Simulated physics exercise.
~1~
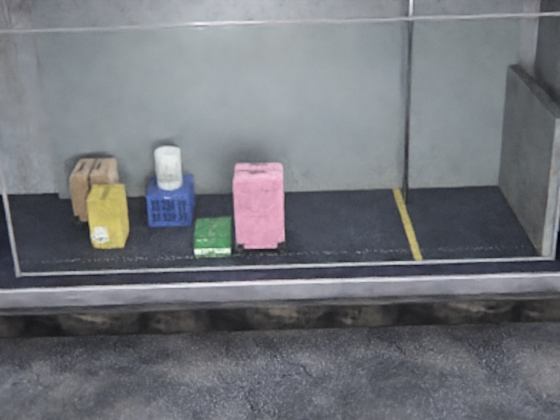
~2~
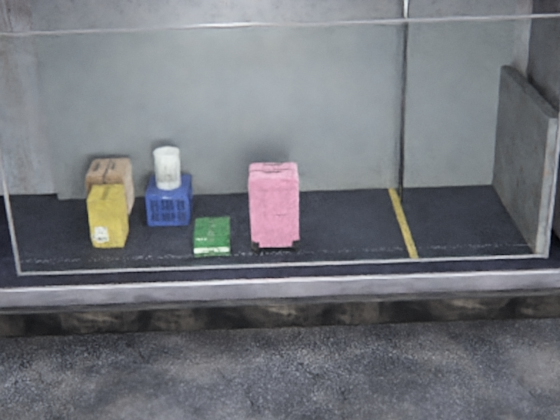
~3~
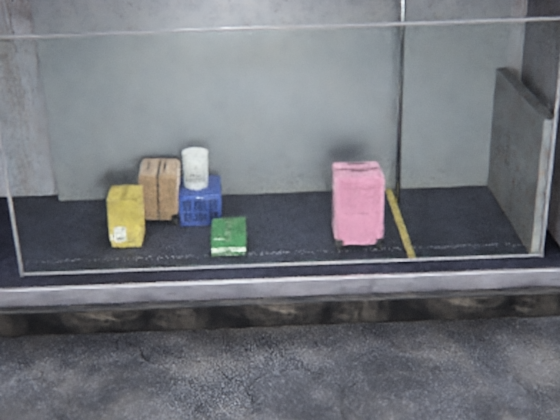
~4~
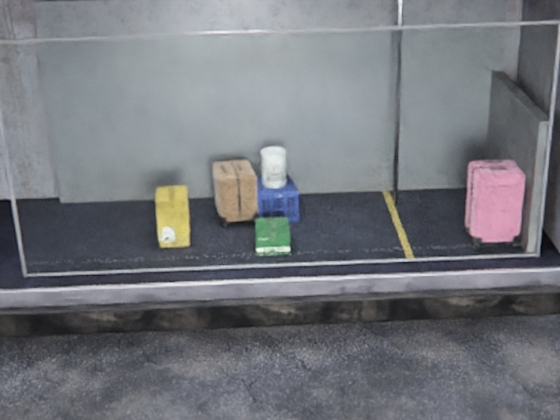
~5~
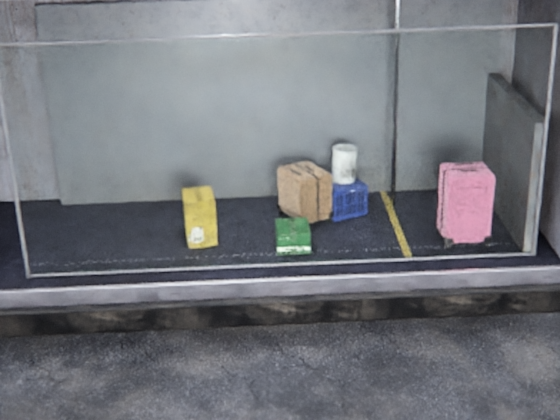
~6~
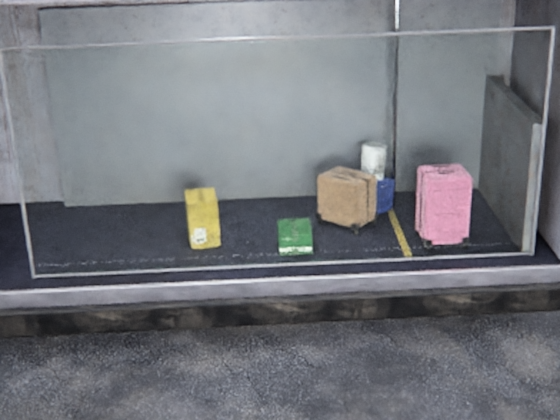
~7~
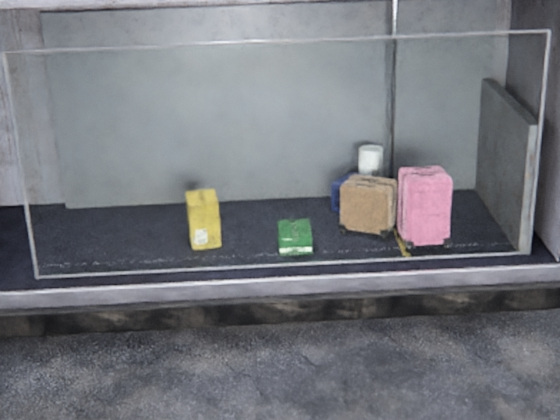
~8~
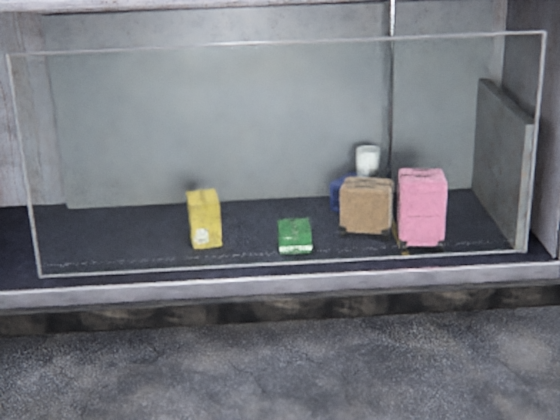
A pink suitcase rolls right past the yellow line, then drifts back beside a brown case.
